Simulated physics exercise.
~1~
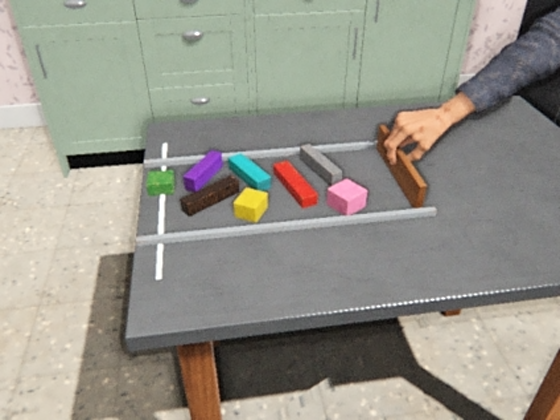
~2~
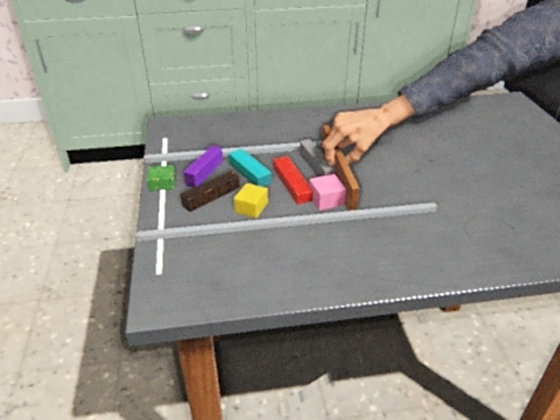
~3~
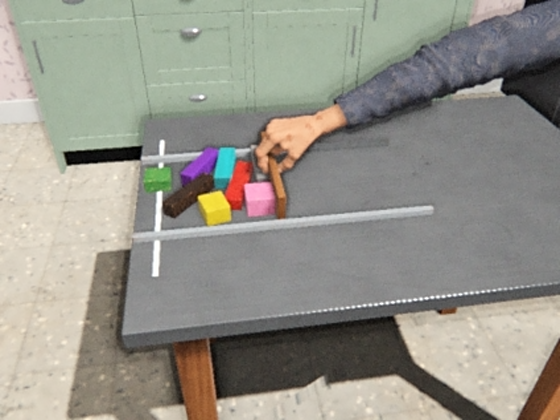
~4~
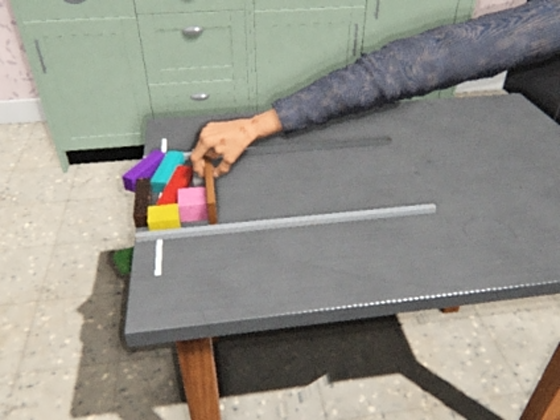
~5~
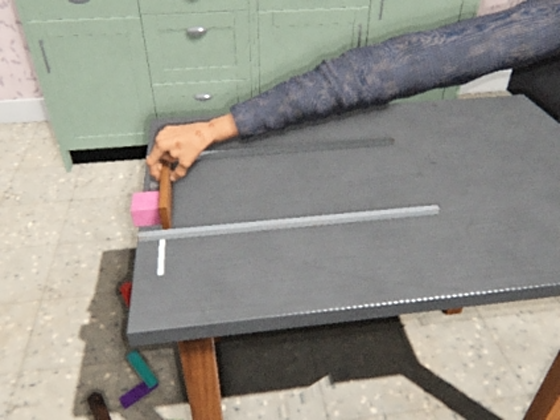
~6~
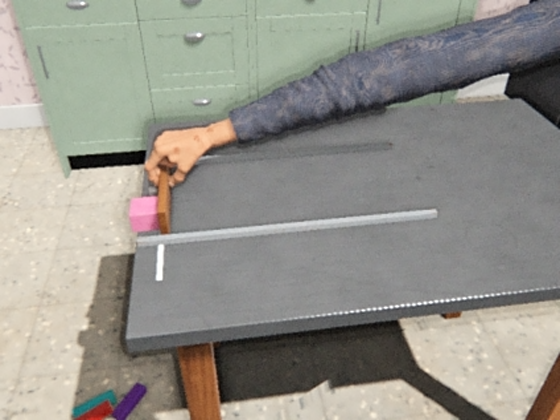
A wooden board, pushed left by a hand between two rails, swept up a jumble of colourful blocks and sticks. The green one fell off the table first, then at least five others dropped, while the pink block stayed jutting over the edge.
